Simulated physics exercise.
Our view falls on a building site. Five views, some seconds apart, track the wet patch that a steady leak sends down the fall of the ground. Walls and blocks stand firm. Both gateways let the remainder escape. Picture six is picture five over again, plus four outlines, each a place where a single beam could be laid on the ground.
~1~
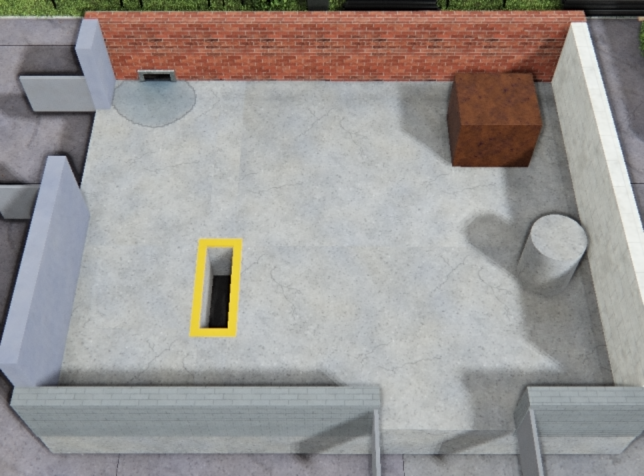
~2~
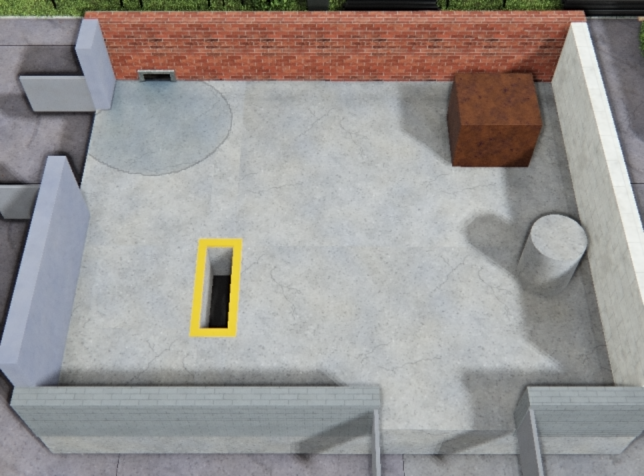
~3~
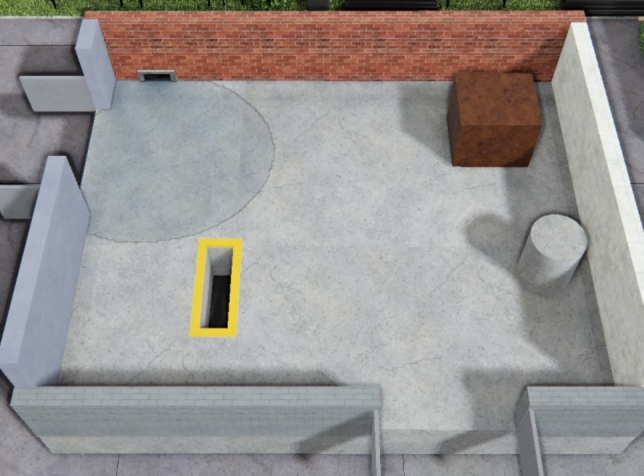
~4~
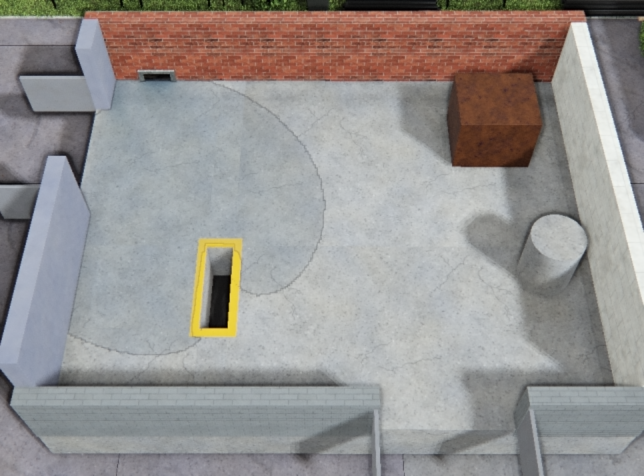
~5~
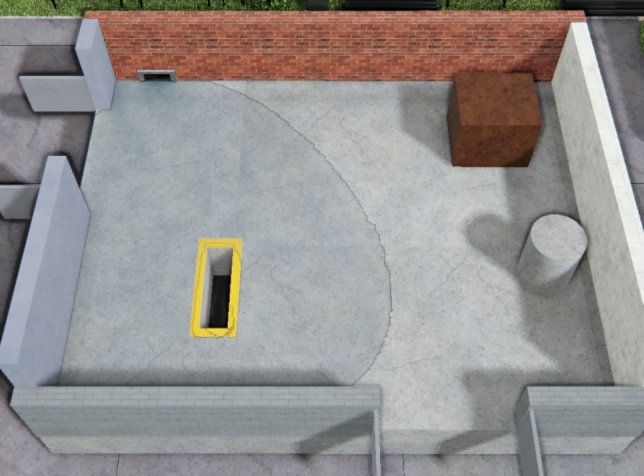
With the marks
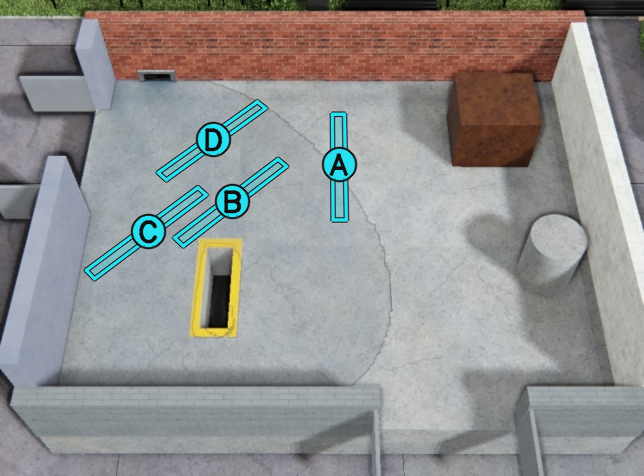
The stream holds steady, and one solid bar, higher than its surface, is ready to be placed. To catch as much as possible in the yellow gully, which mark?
Best: A.
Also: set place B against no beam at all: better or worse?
Place B is worse.
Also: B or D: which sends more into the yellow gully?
That would be D.
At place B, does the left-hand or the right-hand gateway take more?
The right gate.
In cyan, A from (339, 219) to (338, 114); B from (178, 241) to (282, 162); C from (90, 274) to (202, 191); D from (162, 176) to (261, 105).
Choosing A, about 26 % of the stream goes into the yellow gully, about 72 % out by the gates.
Choosing B, about 5 % of the stream goes into the yellow gully, about 93 % out by the gates.
Choosing C, about 7 % of the stream goes into the yellow gully, about 91 % out by the gates.
Choosing D, about 9 % of the stream goes into the yellow gully, about 88 % out by the gates.
